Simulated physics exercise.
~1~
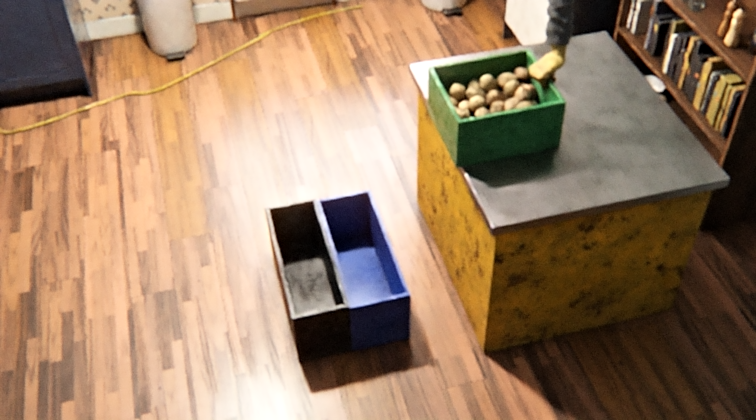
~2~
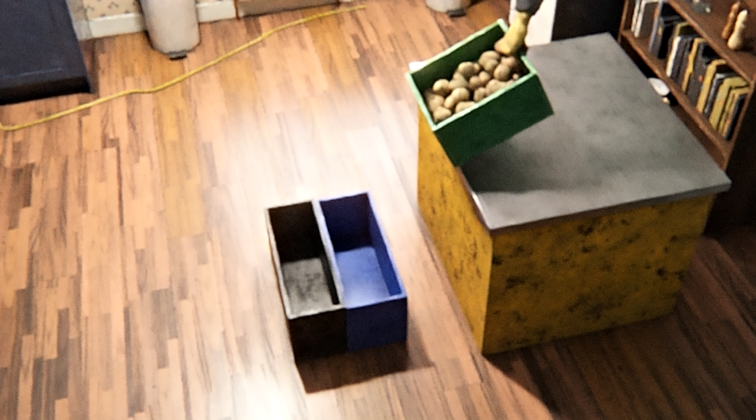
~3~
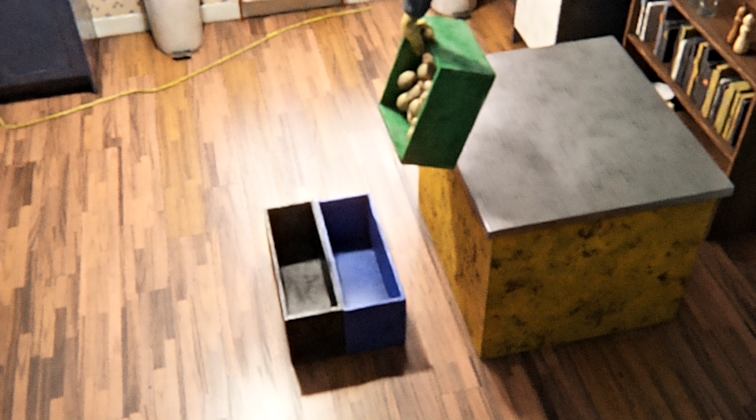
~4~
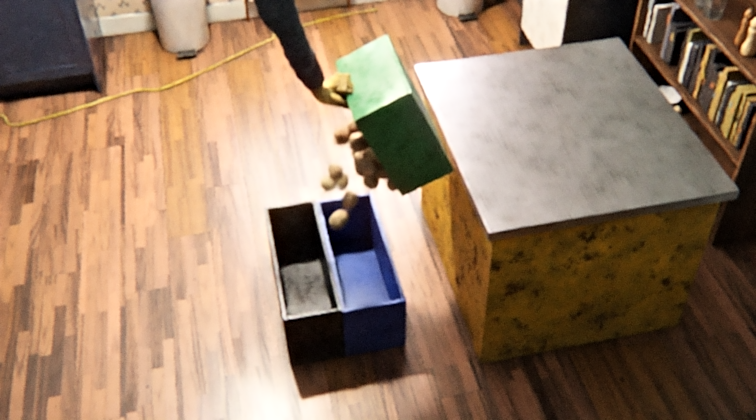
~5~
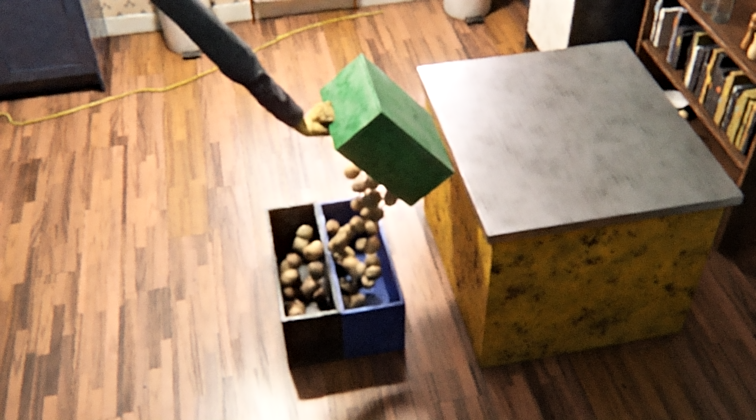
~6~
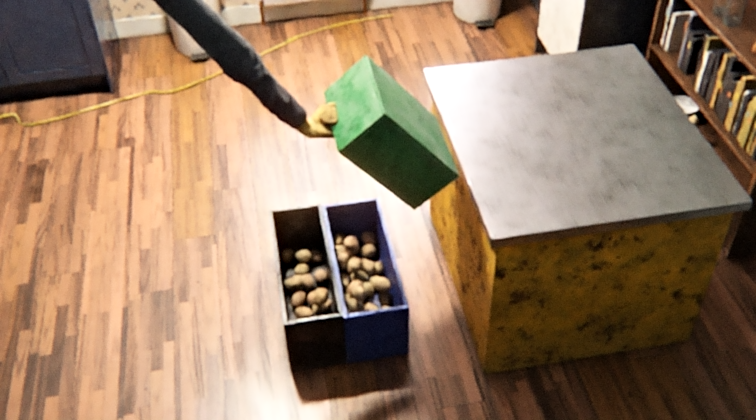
In this clip, a gloved hand tips a green crate of potato-like lumps off the left end of a bench until it is steeply overturned, and the lumps tumble into a blue box and the black tub beside it, leaving both partly filled.
